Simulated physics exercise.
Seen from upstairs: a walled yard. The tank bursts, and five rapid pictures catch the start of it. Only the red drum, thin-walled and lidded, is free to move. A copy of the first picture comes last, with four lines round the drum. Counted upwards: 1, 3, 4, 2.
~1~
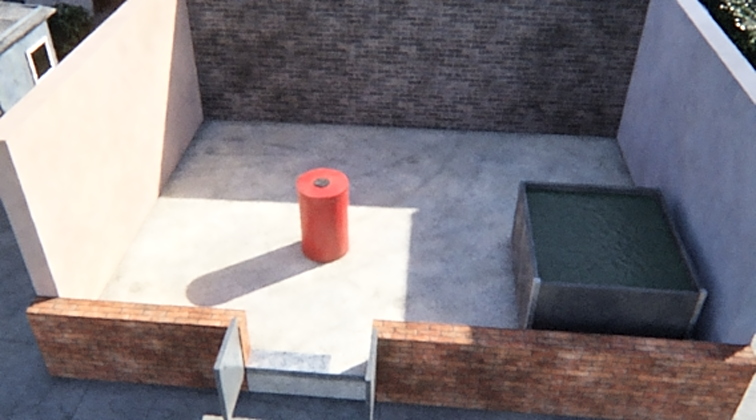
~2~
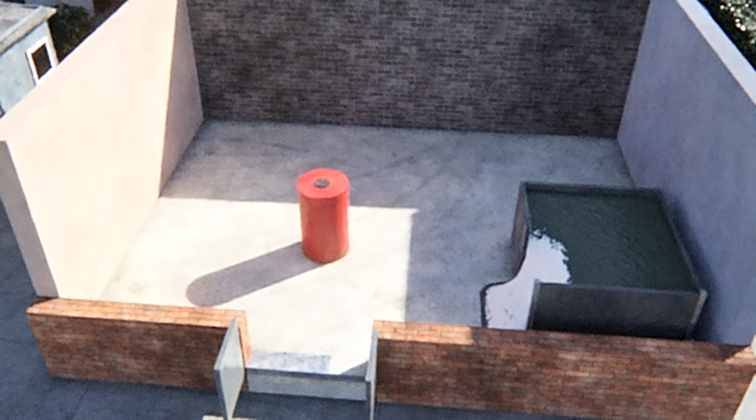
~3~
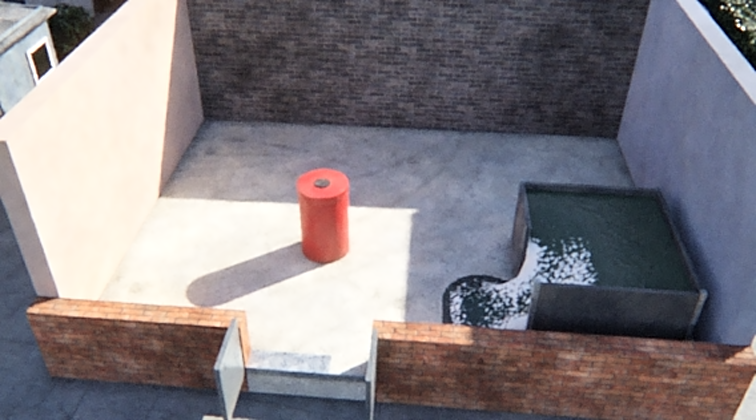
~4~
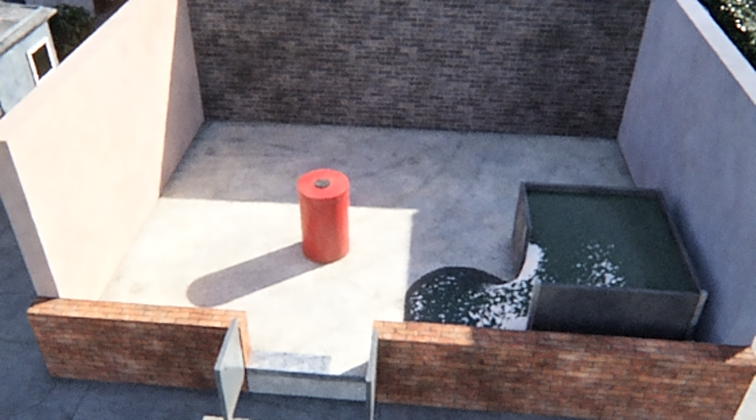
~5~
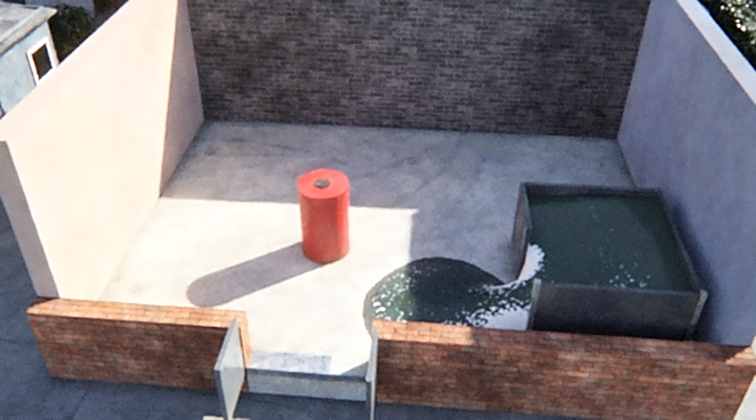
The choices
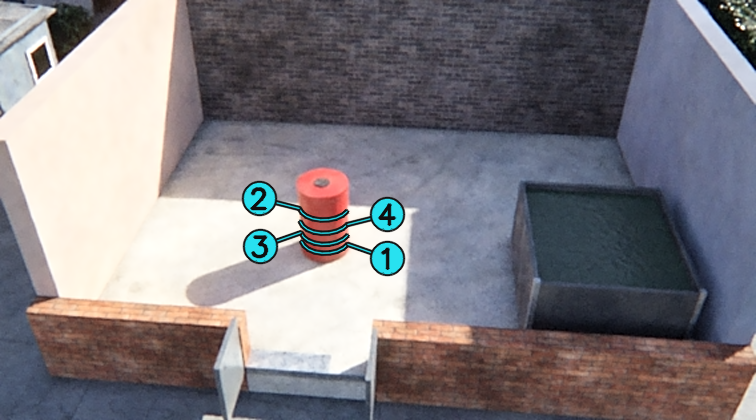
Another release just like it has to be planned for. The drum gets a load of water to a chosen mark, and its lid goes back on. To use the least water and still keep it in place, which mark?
That is level 3.
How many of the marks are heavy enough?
Three of the four.
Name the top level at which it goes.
The answer is 1.
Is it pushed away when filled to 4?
No, not at all.
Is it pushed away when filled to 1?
Yes, that goes wrong.
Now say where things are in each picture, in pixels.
Lid of the red drum at (323, 183); tank full, its middle at (602, 238); open gate at (309, 318).
Water covers 1 % of the ground and is seen nearest the drum at (489, 298).
Water covers 3 % of the ground and is seen nearest the drum at (460, 285).
Water covers 5 % of the ground and is seen nearest the drum at (426, 280).
Lid of the red drum at (324, 184); water covers 8 % of the ground and is seen nearest the drum at (379, 289).
On the marked copy, 1 at (322, 253); 2 at (320, 220); 3 at (321, 244); 4 at (321, 233); from the bottom up 1, 3, 4, 2.
Choosing 1, it is pushed about half its own width away.
Choosing 2, it does not move.
Choosing 3, it does not move.
Choosing 4, it does not move.
